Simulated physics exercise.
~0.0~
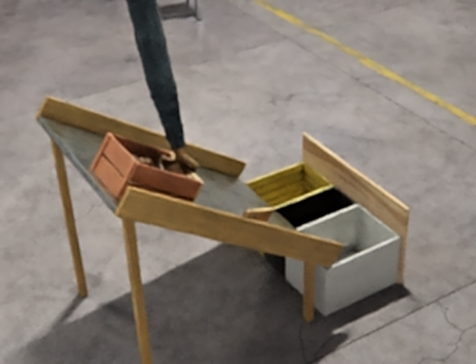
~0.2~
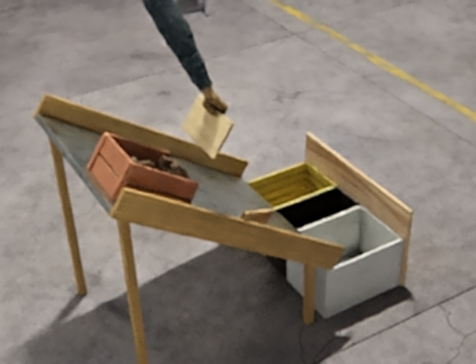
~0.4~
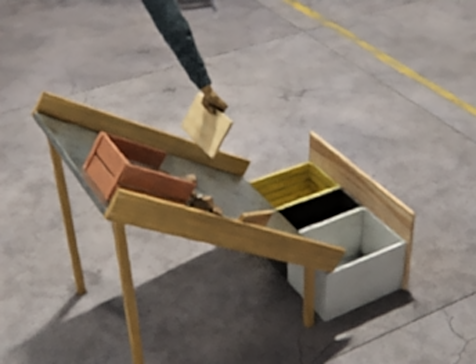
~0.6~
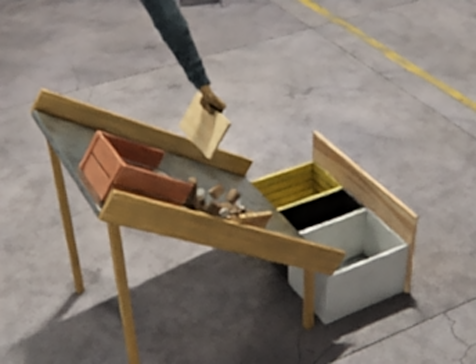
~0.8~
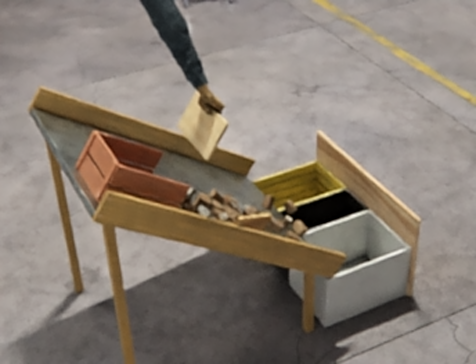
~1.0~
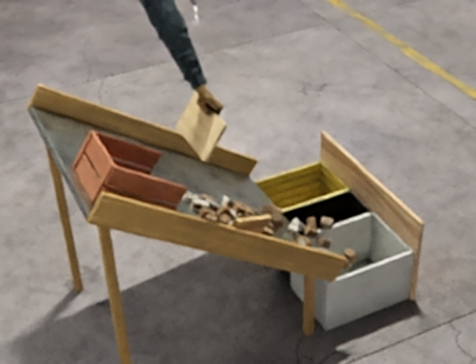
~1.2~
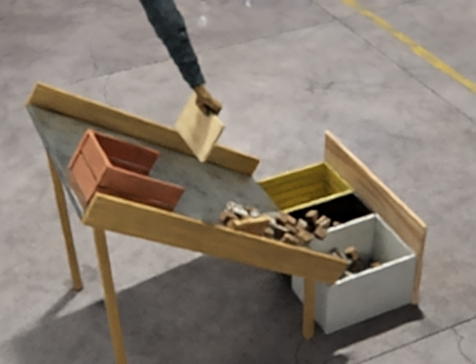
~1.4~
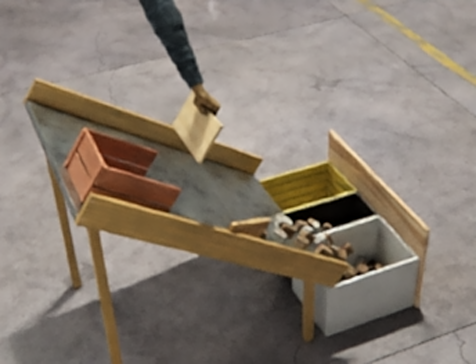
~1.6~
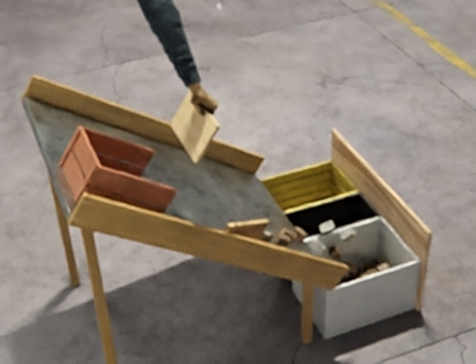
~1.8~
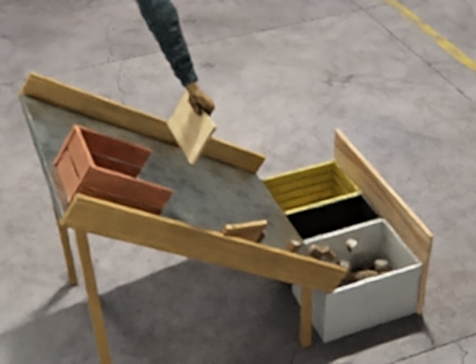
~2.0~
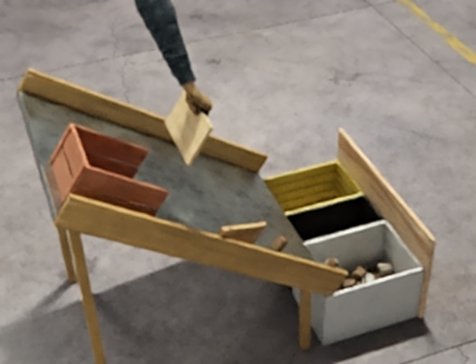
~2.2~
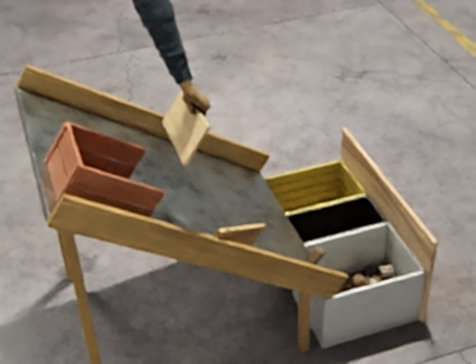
On a bare concrete floor, a hand lifted a wooden gate from an orange pen on a sloping table, and small brown blocks tumbled down past an angled board, most visibly heaping in the nearest white tote, while the yellow tub stayed empty.
